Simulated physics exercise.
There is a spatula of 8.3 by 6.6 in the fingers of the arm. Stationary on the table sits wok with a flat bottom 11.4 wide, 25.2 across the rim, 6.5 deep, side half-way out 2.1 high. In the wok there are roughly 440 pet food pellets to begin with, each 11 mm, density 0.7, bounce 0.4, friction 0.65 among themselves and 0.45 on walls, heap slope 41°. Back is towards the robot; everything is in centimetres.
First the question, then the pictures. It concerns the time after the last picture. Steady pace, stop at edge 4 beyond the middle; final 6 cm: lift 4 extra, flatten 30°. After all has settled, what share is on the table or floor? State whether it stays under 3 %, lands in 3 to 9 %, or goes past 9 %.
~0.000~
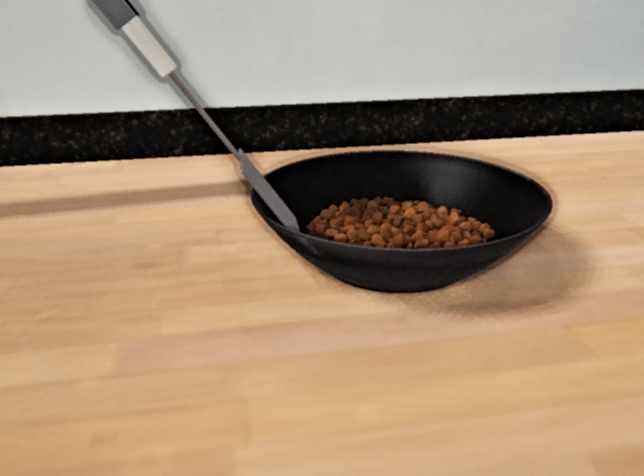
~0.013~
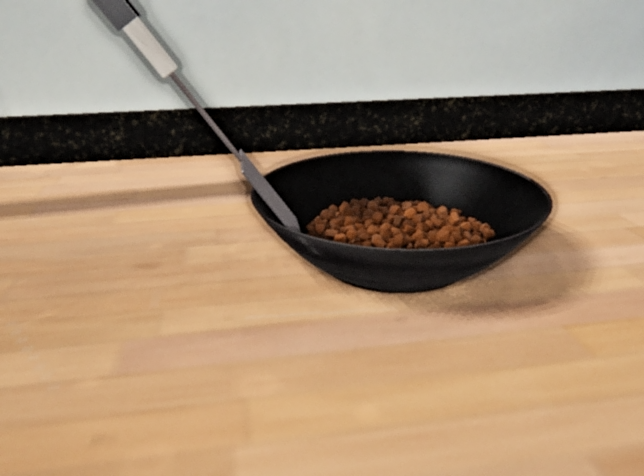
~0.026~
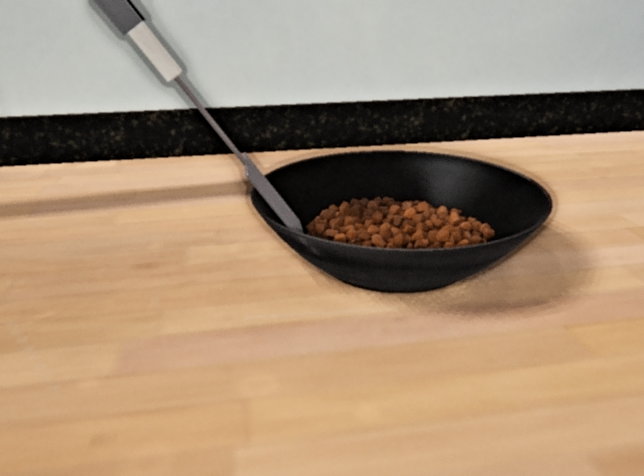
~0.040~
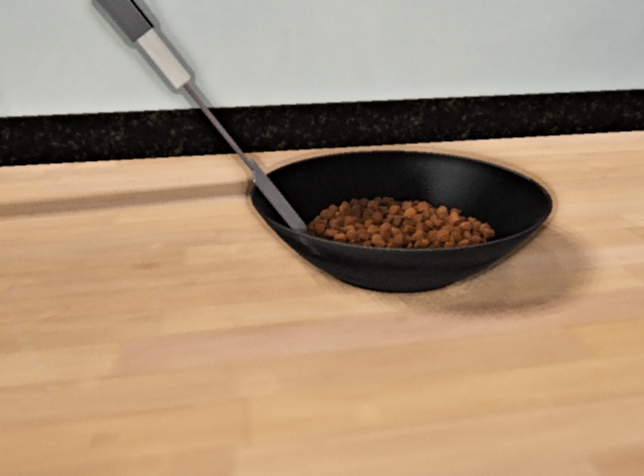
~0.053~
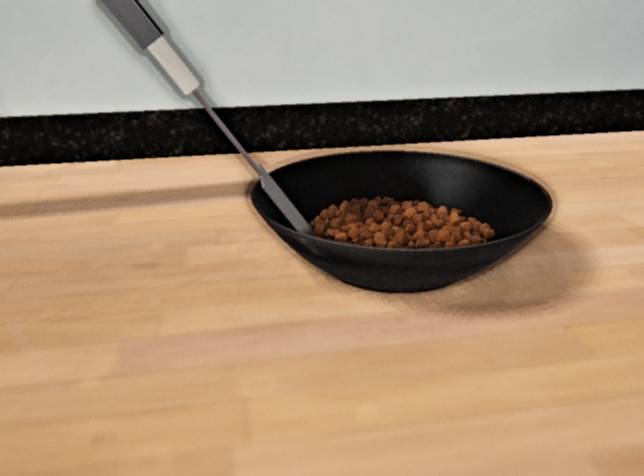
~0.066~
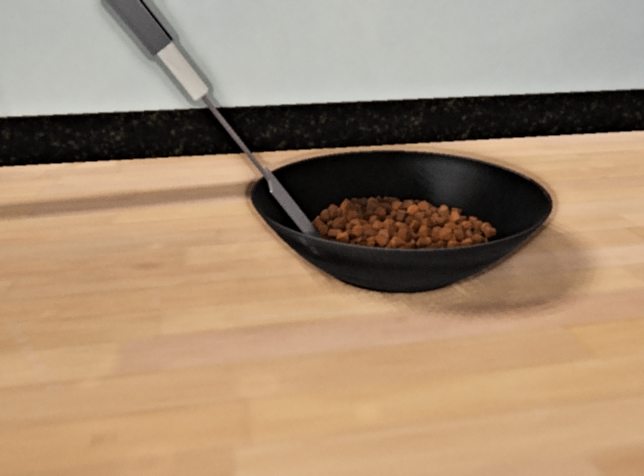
It stays under 3 %.
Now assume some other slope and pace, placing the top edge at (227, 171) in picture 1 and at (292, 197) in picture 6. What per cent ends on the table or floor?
My guess would be close to 5 per cent.
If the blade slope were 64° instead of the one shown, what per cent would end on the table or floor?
Somewhere around 0 per cent would end on the table or floor.
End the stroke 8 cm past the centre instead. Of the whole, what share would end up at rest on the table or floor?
That would be something like 10 in a hundred.
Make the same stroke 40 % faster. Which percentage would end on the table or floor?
About 0 in a hundred.
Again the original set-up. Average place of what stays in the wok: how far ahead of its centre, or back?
The kept load is shifted forward by about 4.0 cm.
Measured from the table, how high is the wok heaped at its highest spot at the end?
Near 6.5 centimetres high.
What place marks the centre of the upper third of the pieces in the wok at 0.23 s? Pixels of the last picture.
It is centred at about (461, 210).
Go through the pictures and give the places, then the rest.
In the first picture, spatula top edge at (240, 159), sloping 56°; upper third of the load around (397, 229), from x 310 to 490, top at y 200; 440 in the wok.
In the second picture, spatula top edge at (241, 160), sloping 56°; upper third of the load around (397, 229), from x 310 to 490, top at y 200.
In the third picture, spatula top edge at (245, 163), sloping 56°; upper third of the load around (397, 229), from x 310 to 490, top at y 200.
In the fourth picture, spatula top edge at (253, 169), sloping 56°; upper third of the load around (397, 229), from x 310 to 490, top at y 200.
In the fifth picture, spatula top edge at (261, 174), sloping 56°; upper third of the load around (395, 229), from x 310 to 490, top at y 200.
In the sixth picture, spatula top edge at (268, 179), sloping 56°; upper third of the load around (399, 227), from x 310 to 490, top at y 200; 440 in the wok.
After 0.15 s, sloping 56°, highest piece 5 above the table; 440 in the wok.
After 0.23 s, sloping 40°, highest piece 6 above the table; 440 in the wok.
After 0.47 s, sloping 26°, highest piece 6 above the table; 440 in the wok.
After 1.52 s, sloping 26°, highest piece 6 above the table; 440 in the wok.
At rest, 440 in the wok. That is 0 % on the table or floor.
